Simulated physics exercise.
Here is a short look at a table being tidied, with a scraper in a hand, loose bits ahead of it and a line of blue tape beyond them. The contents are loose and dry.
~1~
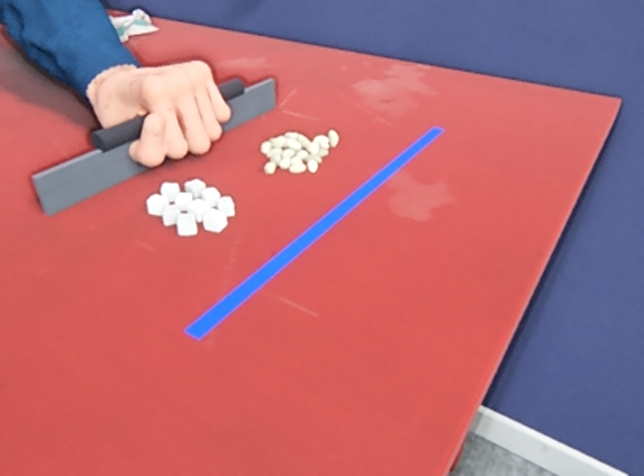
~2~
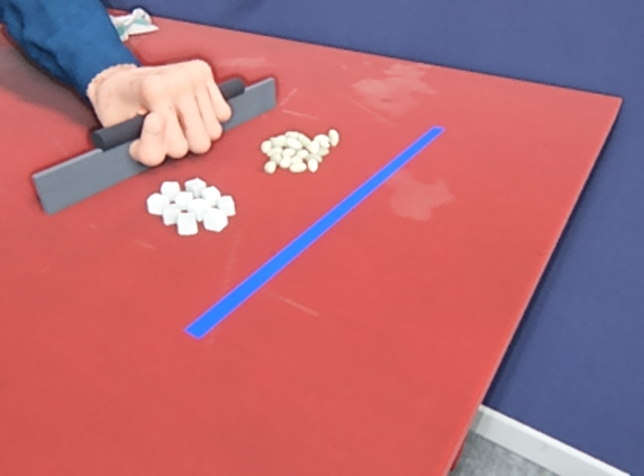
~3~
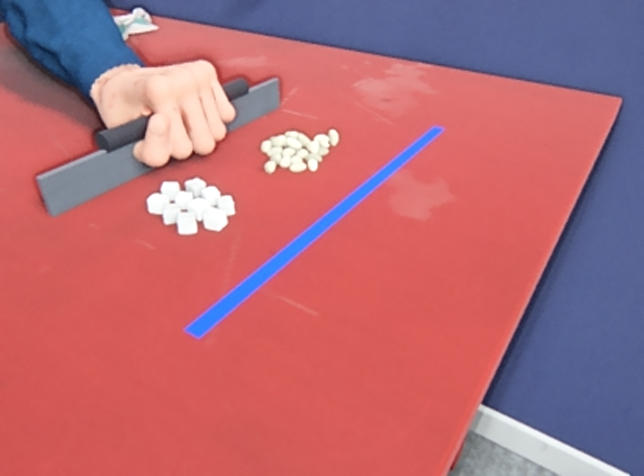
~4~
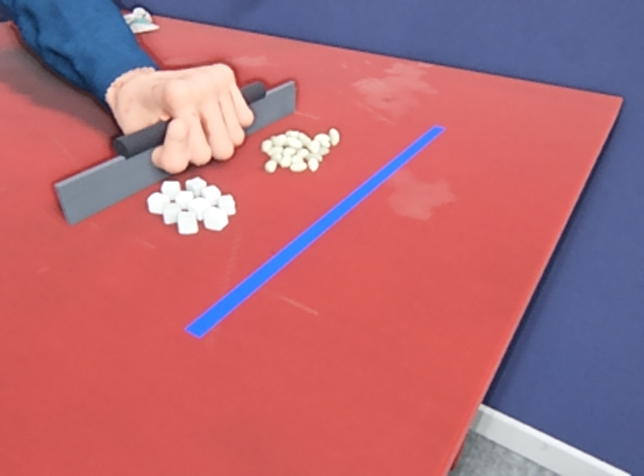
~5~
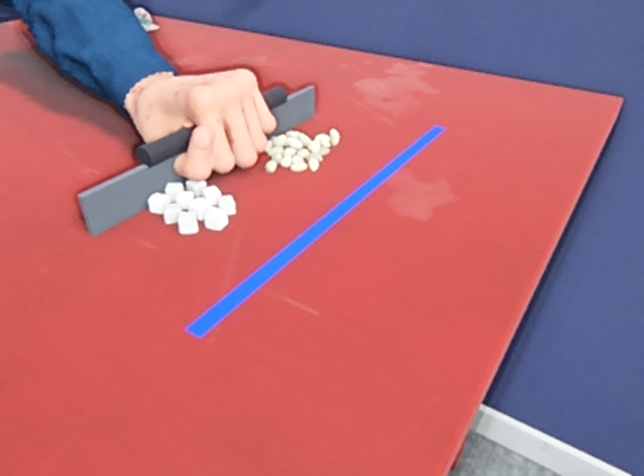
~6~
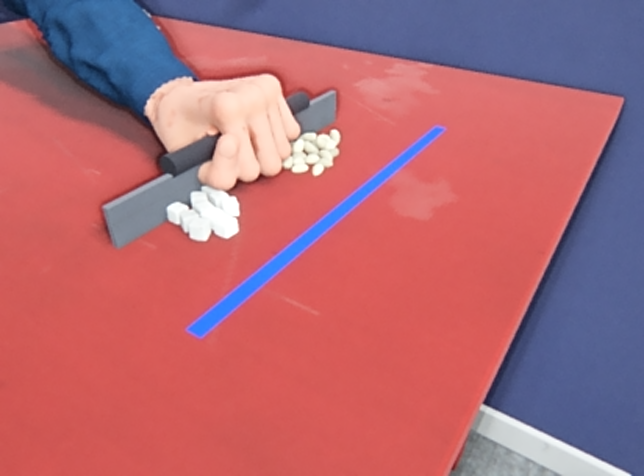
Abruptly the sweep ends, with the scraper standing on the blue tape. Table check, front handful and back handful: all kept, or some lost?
Front handful all kept, back handful all kept.
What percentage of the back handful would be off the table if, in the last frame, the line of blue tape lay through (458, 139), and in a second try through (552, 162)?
About 0 per cent, then 50 per cent.
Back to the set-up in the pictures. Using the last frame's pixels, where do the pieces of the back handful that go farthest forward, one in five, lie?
Resting point: Close to (418, 194).
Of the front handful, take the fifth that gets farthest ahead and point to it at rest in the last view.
Close to (328, 278).
Then, 0.30 s later than the last frame, scraper still moving, near (302, 153); front handful all on the table, its front near (275, 254); back handful all on the table, its front near (369, 178).
Then, 0.62 s later than the last frame, scraper stopped at the blue tape; front handful all on the table, its front near (353, 256); back handful all on the table, its front near (427, 197).
Then, 0.90 s later than the last frame, scraper stopped at the blue tape; front handful all on the table, its front near (353, 256); back handful all on the table, its front near (428, 198).
When it is over, scraper stopped at the blue tape; front handful all on the table, its front near (353, 256); back handful all on the table, its front near (428, 198).
